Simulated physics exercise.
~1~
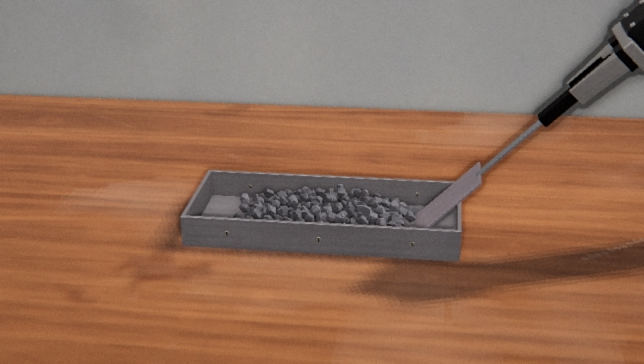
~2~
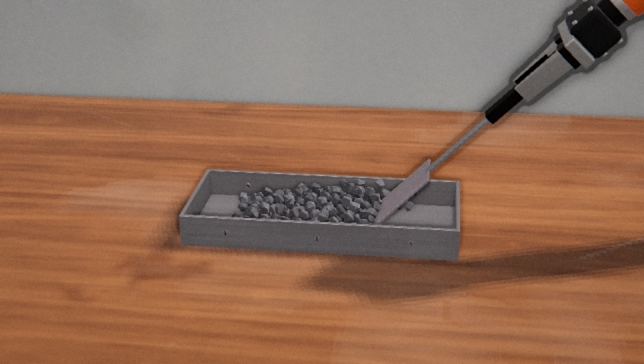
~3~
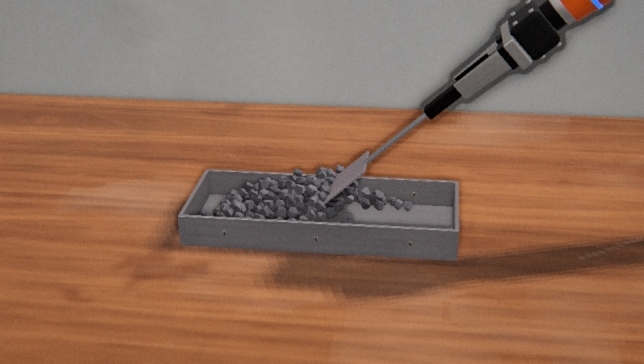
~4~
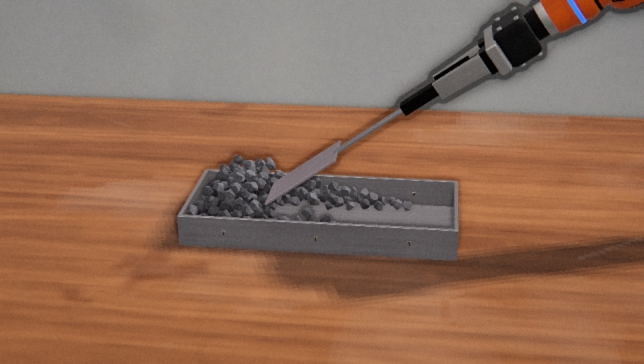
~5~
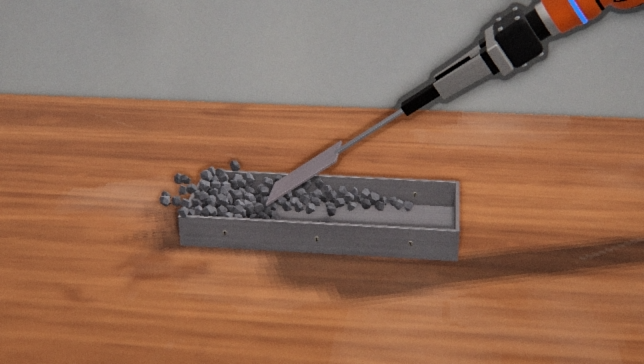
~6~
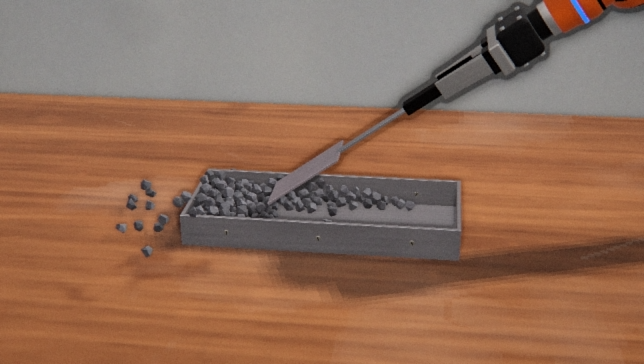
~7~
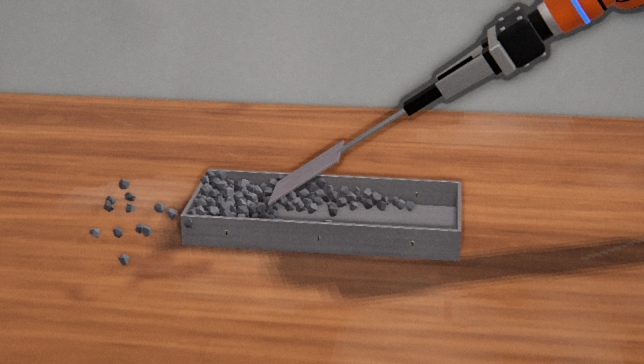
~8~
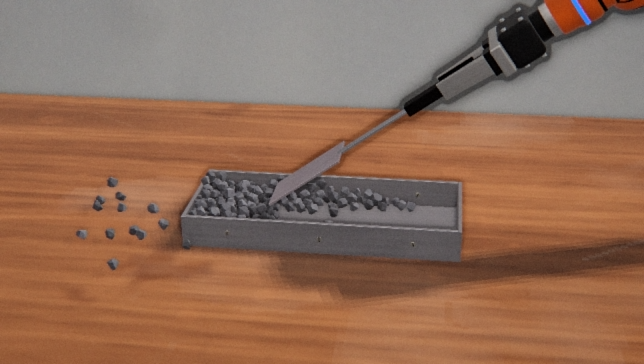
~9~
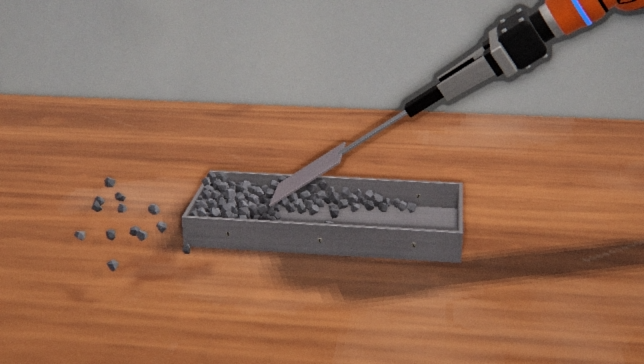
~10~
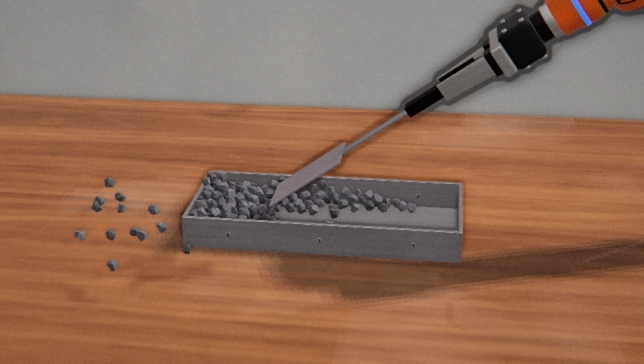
In this clip, a robotic arm pushes a flat blade leftward through small gray pebbles in a shallow tray on a wooden table, piling them at the left end. The blade stops as several pebbles spill over and scatter on the table, while most remain in the tray.
